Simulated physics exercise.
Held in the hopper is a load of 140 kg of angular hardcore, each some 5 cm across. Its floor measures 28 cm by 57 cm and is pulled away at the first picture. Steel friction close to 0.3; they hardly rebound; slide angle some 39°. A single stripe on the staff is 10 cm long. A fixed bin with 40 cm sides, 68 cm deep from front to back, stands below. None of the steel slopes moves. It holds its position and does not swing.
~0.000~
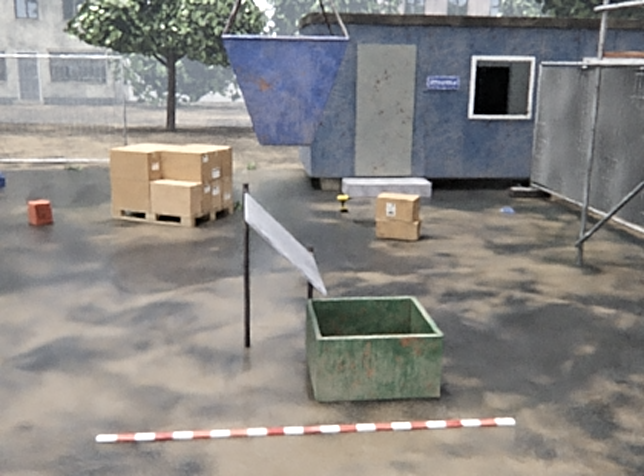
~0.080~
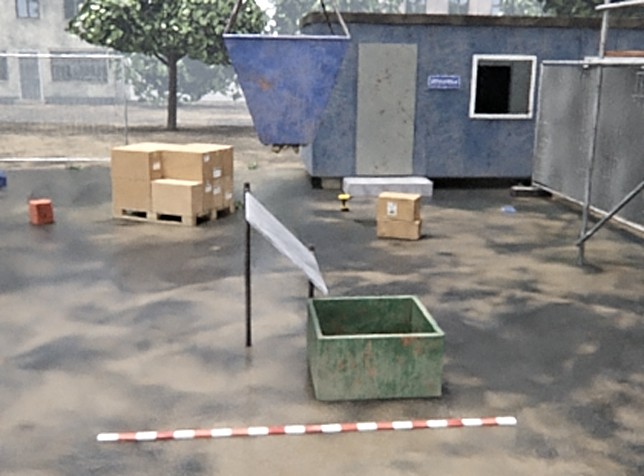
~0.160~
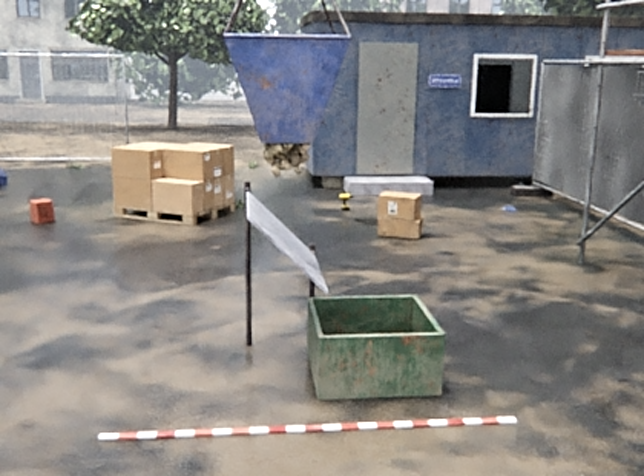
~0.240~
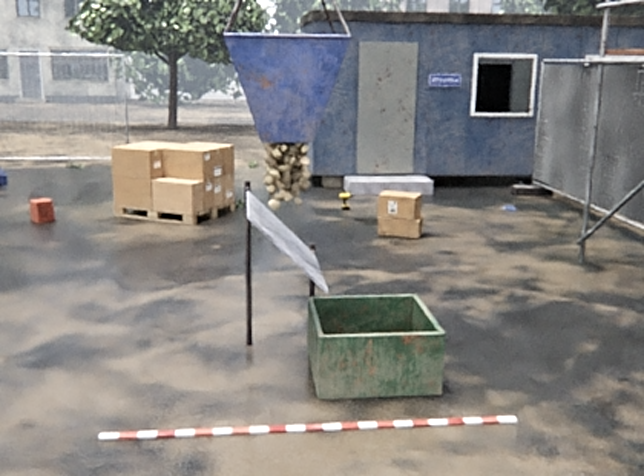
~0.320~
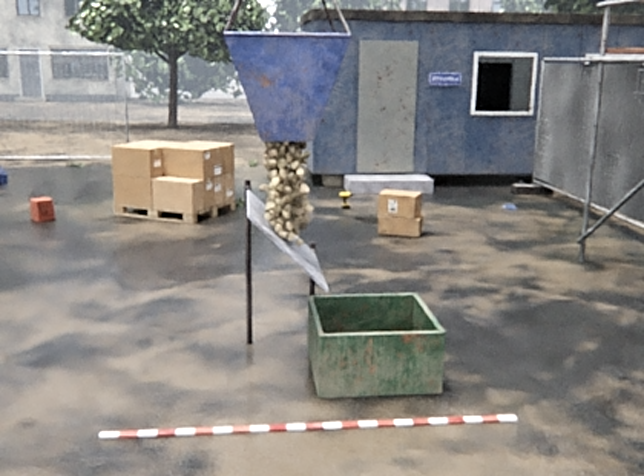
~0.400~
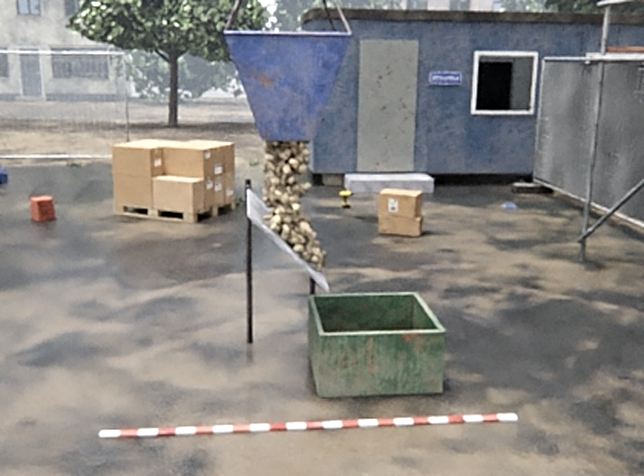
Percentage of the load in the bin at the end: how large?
About 76 per cent is there.
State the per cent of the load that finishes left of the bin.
0 %.
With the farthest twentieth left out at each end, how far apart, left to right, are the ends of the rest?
It spans roughly 70 centimetres.
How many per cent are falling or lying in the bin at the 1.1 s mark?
About 75 per cent of it.
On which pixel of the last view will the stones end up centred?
Around (388, 354).
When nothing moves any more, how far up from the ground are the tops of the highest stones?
I'd put it at close to 30 cm off the ground.
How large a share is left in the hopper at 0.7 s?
Roughly 0 per cent is still inside.
After 0.7 s, 1 % in the hopper, 40 % on the steel, 17 % falling or lying left of the bin, 35 % falling or lying in the bin, 7 % falling or lying beside or right of the bin; the stones farthest right are at (411, 355).
After 1.1 s, 0 % in the hopper, 2 % on the steel, 75 % falling or lying in the bin, 23 % falling or lying beside or right of the bin; the stones farthest right are at (471, 364).
After 1.7 s, 0 % in the hopper, 76 % falling or lying in the bin, 23 % falling or lying beside or right of the bin; the stones farthest right are at (550, 377).
After 2.6 s, 0 % in the hopper, 76 % falling or lying in the bin, 23 % falling or lying beside or right of the bin; the stones farthest right are at (553, 377).
After 4.5 s, 0 % in the hopper, 76 % in the bin, 23 % beside or right of the bin; the stones farthest right are at (553, 377).
